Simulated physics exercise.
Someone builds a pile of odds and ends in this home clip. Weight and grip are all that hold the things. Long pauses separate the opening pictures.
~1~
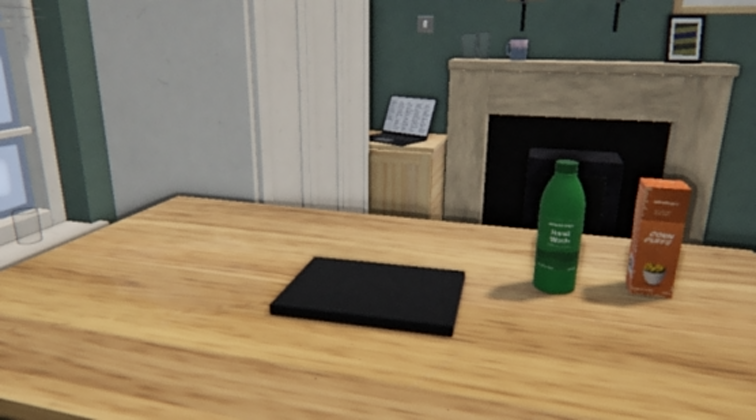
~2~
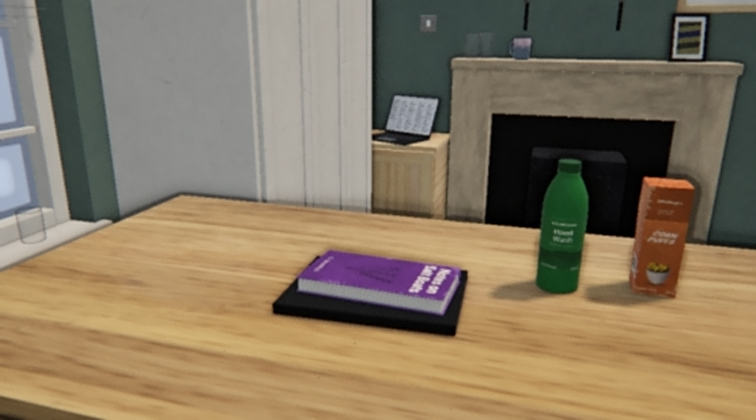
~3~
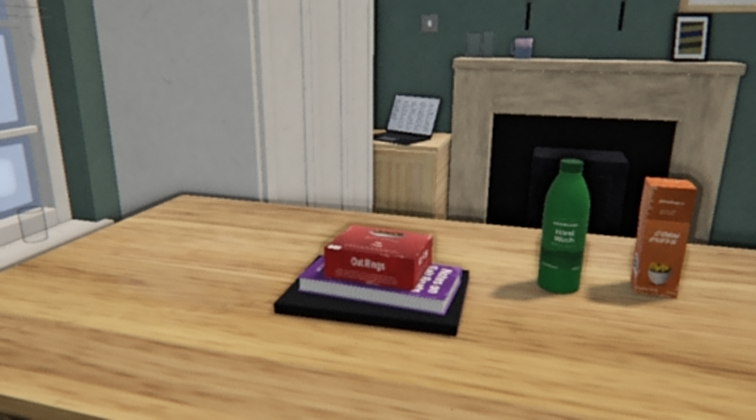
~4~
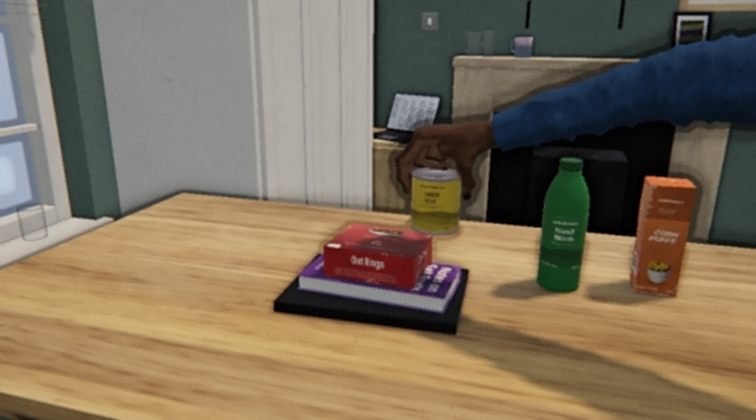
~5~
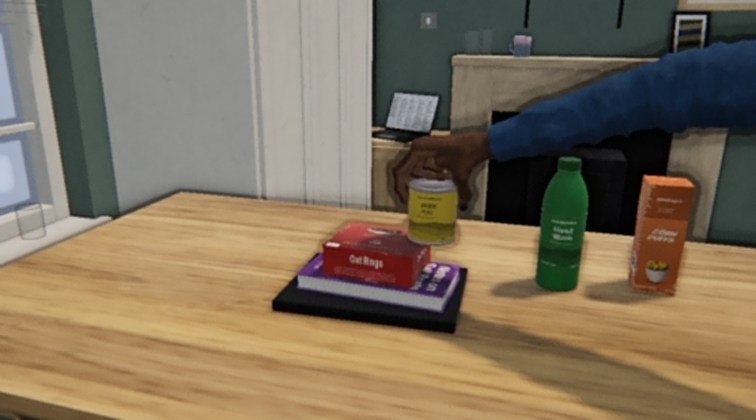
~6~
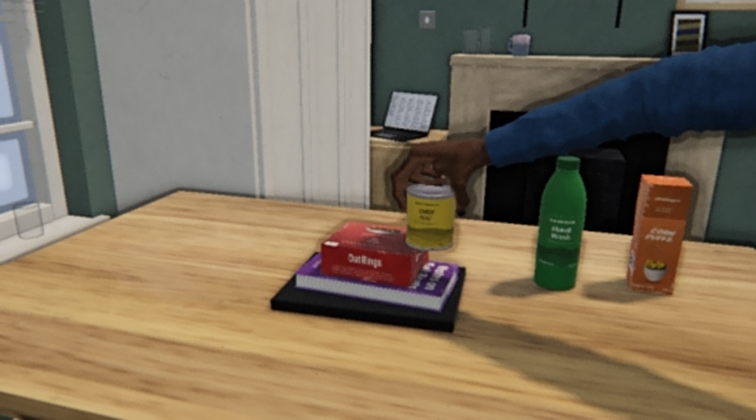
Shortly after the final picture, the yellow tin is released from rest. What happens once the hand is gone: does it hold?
Seems the tower doesn't stand.
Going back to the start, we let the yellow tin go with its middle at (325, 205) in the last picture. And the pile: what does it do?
Afterwards the pile tumbles over.
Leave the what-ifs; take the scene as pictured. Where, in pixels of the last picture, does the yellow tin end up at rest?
End position in the final view: Approximately (541, 293).
Then, 0.30 s past the last view, yellow tin now fallen.
Then, 0.50 s past the last view, things are still on the move.
Then, 1.00 s past the last view, nothing new.
Finally, fallen, yellow tin; the other 5 still in place. Final places as the last picture's camera would see them, yellow tin near (541, 293). The pile gives way.
